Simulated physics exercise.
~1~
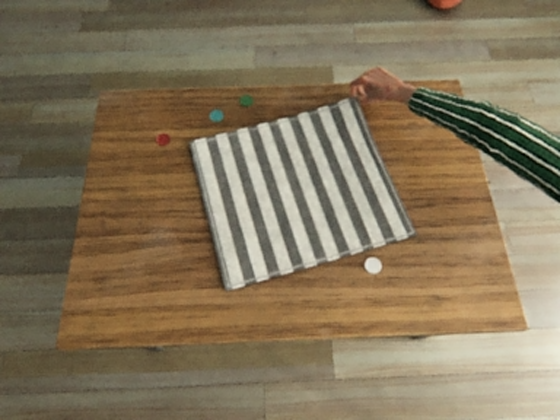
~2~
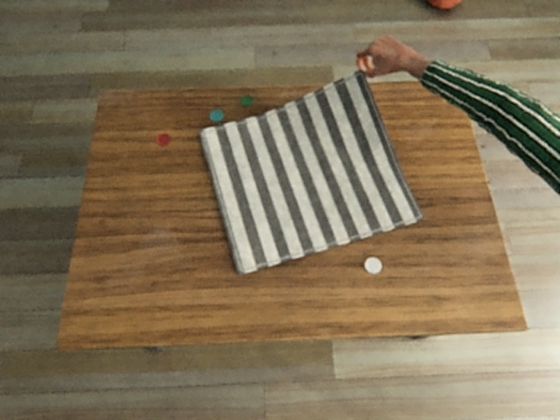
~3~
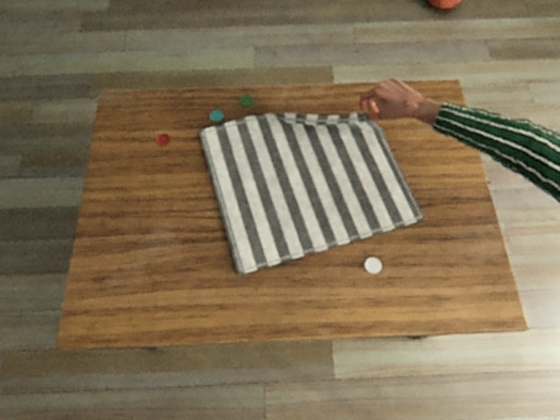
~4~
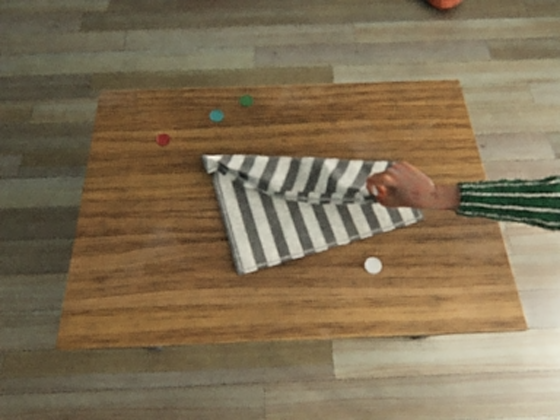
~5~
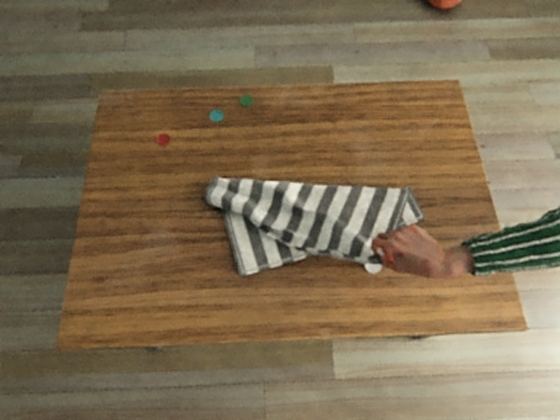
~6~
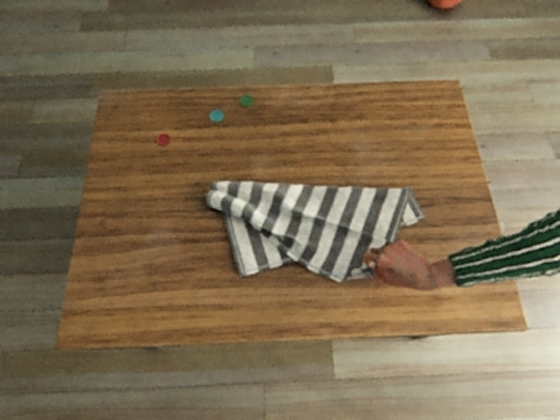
A hand lifts a striped towel's corner and folds it down over the white token.
